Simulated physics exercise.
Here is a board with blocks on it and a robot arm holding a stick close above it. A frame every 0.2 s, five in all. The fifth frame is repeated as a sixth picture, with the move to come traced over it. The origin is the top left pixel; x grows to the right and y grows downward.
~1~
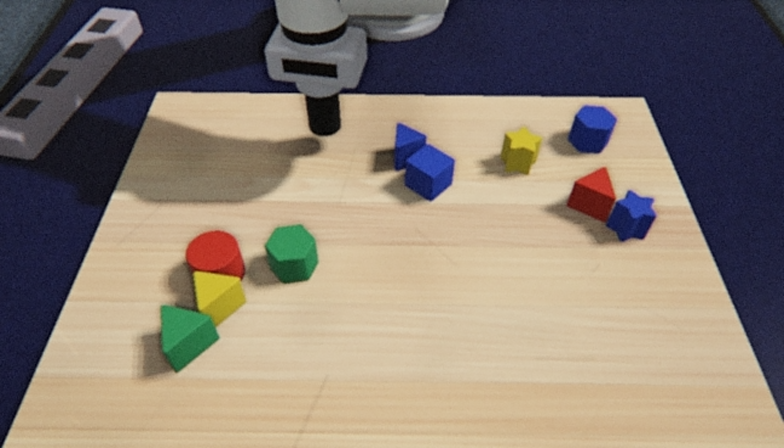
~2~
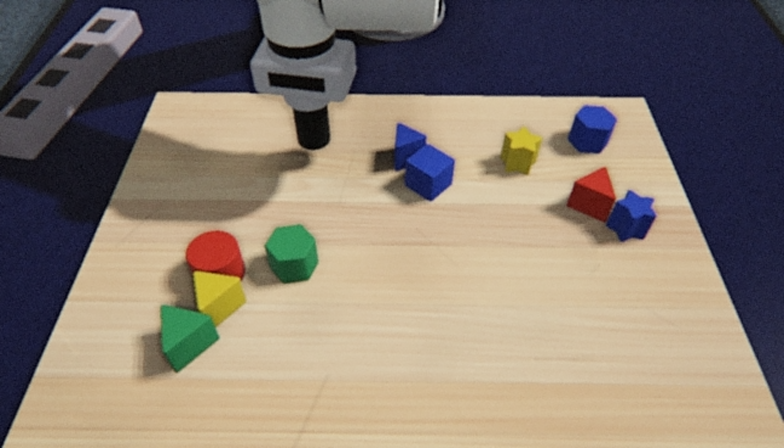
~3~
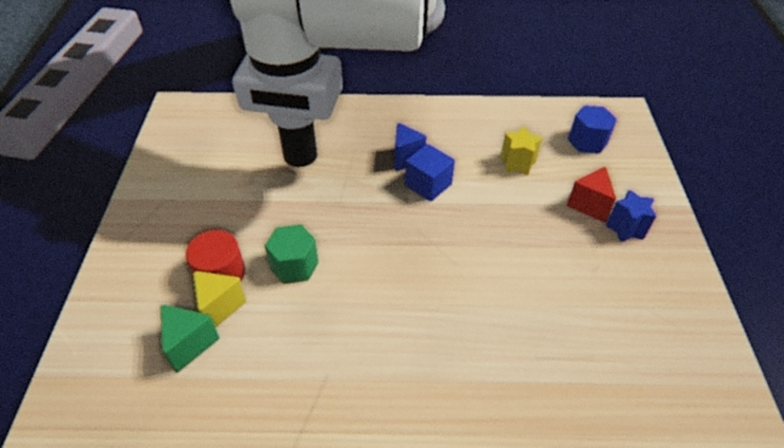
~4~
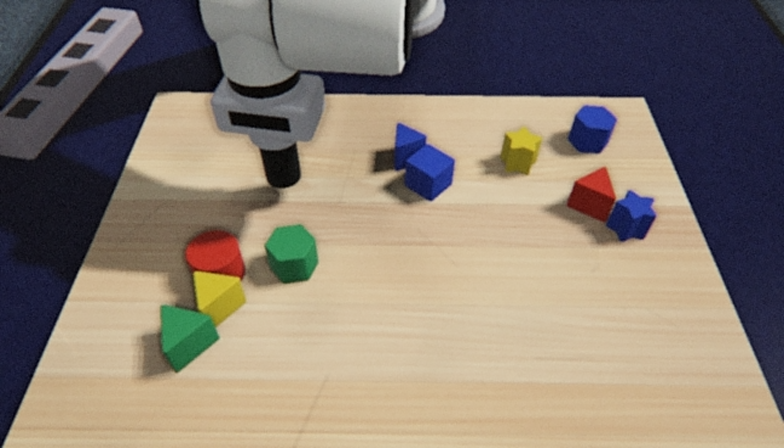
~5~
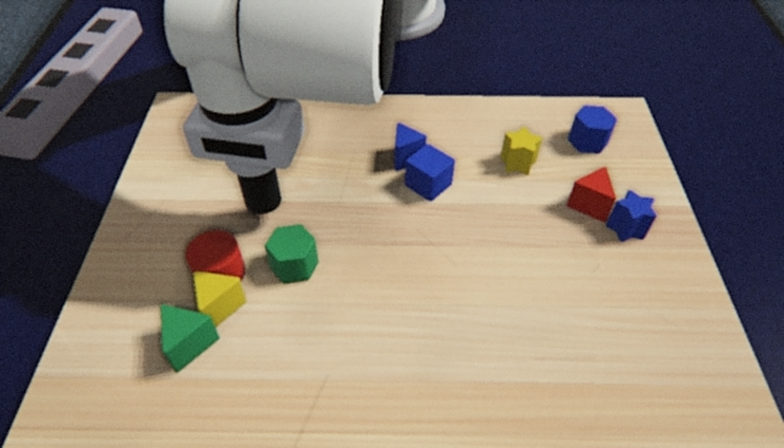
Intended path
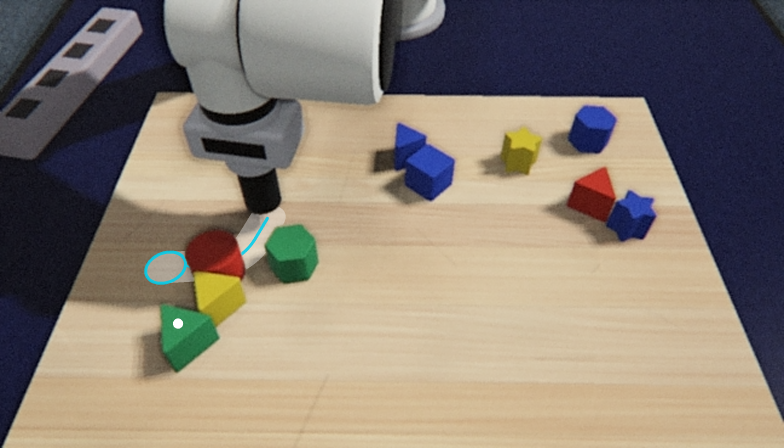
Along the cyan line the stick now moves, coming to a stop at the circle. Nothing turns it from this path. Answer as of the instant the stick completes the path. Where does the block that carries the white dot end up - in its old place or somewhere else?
The result: It stays put.
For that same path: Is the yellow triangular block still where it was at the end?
That would be a no.
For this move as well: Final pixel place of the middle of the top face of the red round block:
For the centre of its top, I'd go with (158, 281).
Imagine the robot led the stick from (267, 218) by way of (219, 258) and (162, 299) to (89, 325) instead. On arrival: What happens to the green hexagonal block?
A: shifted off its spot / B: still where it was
The one that fits is B, still where it was.
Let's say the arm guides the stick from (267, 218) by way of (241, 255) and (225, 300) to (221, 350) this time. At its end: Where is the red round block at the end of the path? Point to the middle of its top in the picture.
The spot you're after is about (165, 287) in the image.
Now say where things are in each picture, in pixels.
The first frame shows stick's lower end (325, 126); green triangular block (178, 324); yellow triangular block (211, 286); red round block (212, 249).
The second frame shows stick (314, 140); blocks still.
The third frame shows stick (301, 156); blocks still.
The fourth frame shows stick (284, 176); blocks still.
The fifth frame shows stick (263, 201); green triangular block (178, 324); yellow triangular block (211, 286); red round block (212, 249).
Drawn move, from (267, 218) via (248, 248) and (210, 265), ending at (166, 267); the dot is on the green triangular block.
What follows on the original path. One third of the way, stick (243, 232); red round block (207, 253).
Two thirds of the way, stick (202, 248); yellow triangular block (204, 296), turned 45° anticlockwise; red round block (170, 275).
At the end, stick (158, 251); green triangular block still; yellow triangular block (204, 296), turned 45° anticlockwise; red round block (158, 281).
